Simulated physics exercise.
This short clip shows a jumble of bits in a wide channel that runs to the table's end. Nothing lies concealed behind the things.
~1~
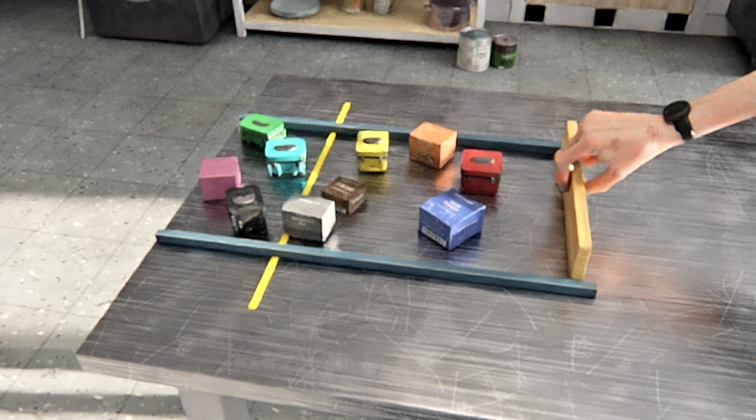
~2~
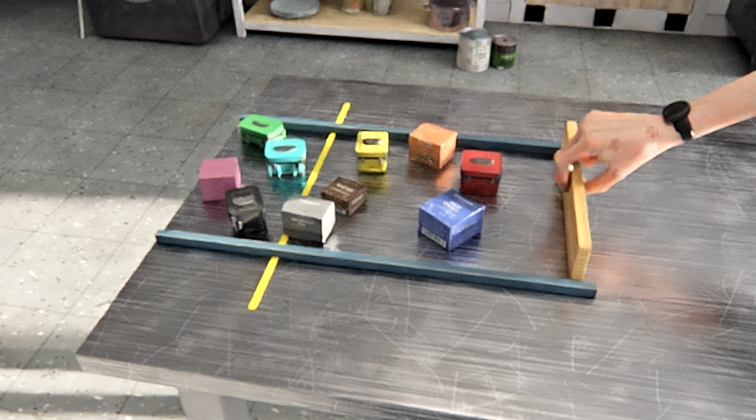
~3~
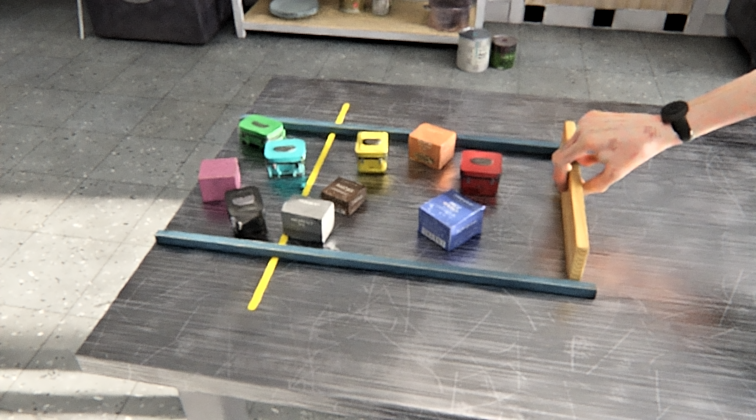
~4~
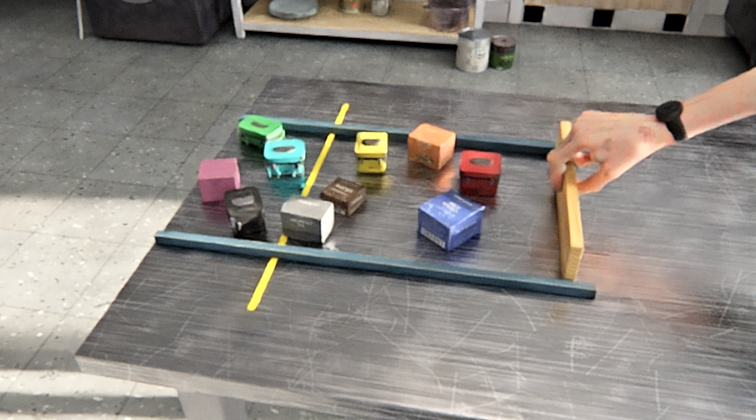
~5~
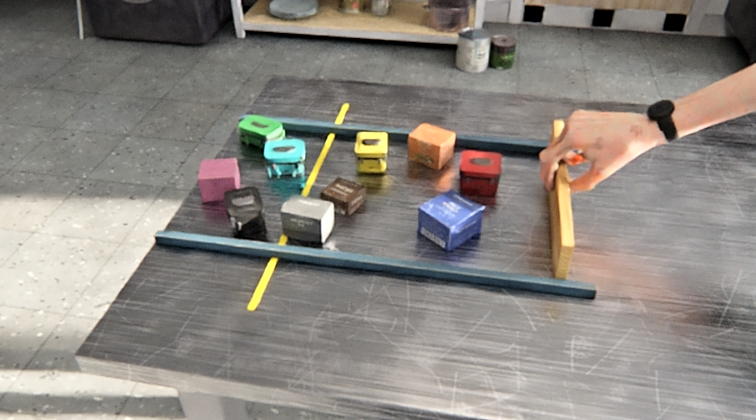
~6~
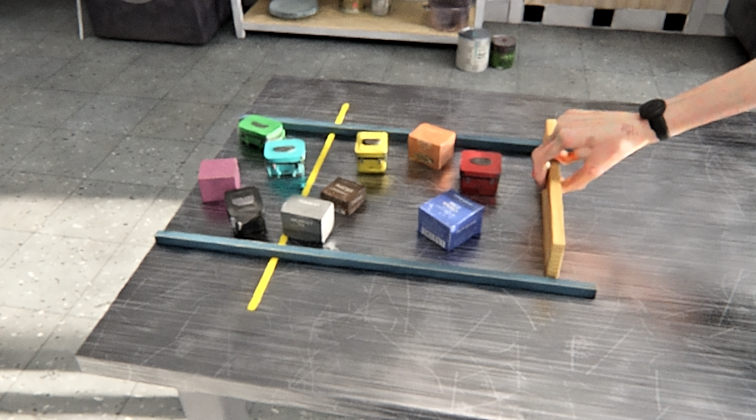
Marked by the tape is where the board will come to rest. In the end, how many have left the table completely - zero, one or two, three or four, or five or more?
So in the end, no bits get shoved clean off.
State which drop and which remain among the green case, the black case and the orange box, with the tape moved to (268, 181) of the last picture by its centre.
First the green case, which leaves the top, then the black case, which leaves the top, and the orange box, which stays on top.
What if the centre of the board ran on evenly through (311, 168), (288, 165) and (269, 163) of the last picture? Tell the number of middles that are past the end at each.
0; 1; 2.
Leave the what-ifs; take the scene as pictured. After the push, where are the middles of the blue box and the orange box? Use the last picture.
The blue box stops around (270, 208); the orange box around (314, 130).
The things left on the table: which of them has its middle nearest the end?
Nearest at the end: The black case.
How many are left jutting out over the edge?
It totals 0.
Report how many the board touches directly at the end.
Count recorded: 4.
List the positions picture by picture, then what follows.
The first picture shows pink block (220, 179); green case (262, 133); black case (247, 211); board (573, 194); tape (310, 184).
The second picture shows green case (262, 133); turquoise case (286, 158).
The third picture shows black case (246, 212); board (571, 194).
The fourth picture shows pink block (219, 180); blue box (450, 219).
The fifth picture shows green case (261, 134); brown box (343, 196).
The sixth picture shows pink block (219, 179); green case (261, 134); black case (246, 212); board (551, 192); tape (309, 185).
Soon after, none off yet; pink block at rest near (219, 179); green case at rest near (261, 134); black case at rest near (246, 212).
At rest, the number that fall off is zero.
